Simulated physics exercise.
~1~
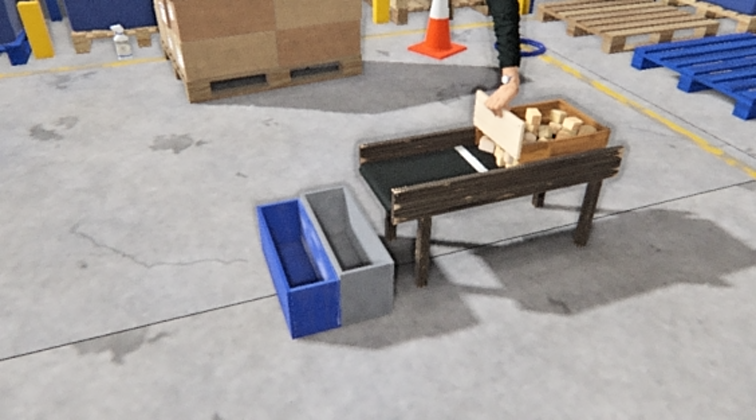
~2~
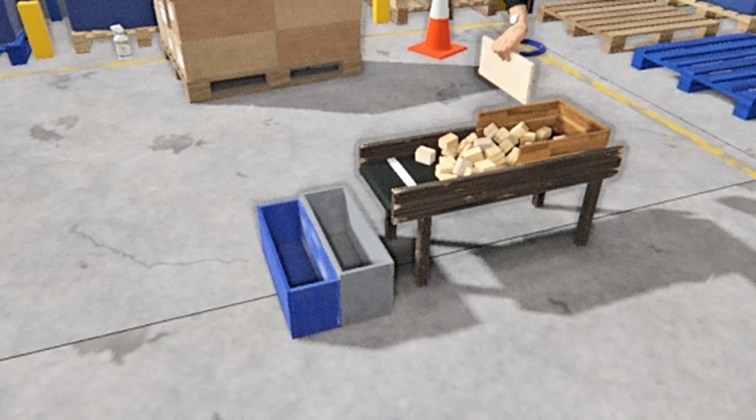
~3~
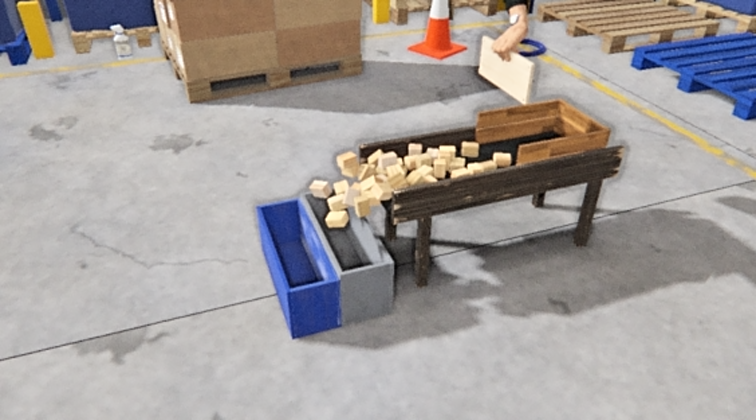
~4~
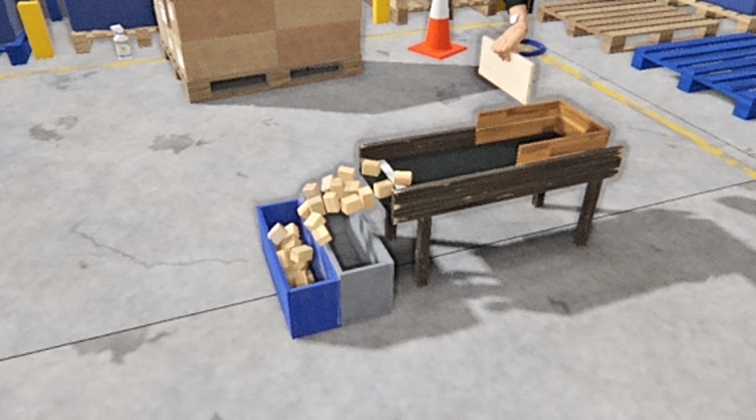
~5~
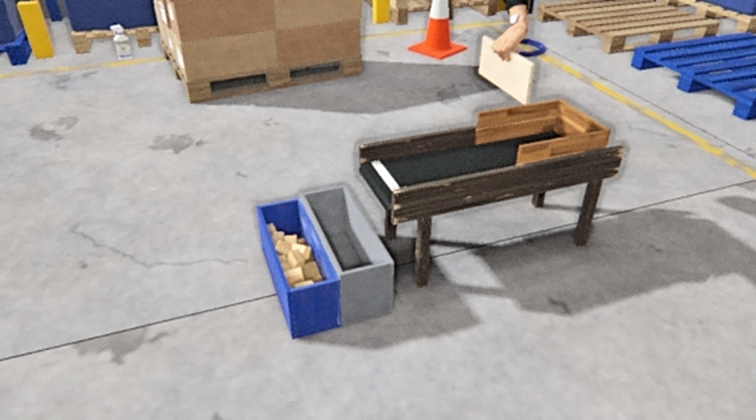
To begin with, a hand grips a pale board at the front of a wooden pen heaped with timber offcuts on a dark belt, with a grey tote and a blue tote standing beyond its left end. The hand lifts the board up and holds it clear as the blocks spread leftward behind a white stripe. They reach the end of the belt and spill off in a loose, tumbling stream. The pieces sail over the grey tote and drop into the blue one. Finally, the belt and pen are empty, and the offcuts lie piled in the blue tote.
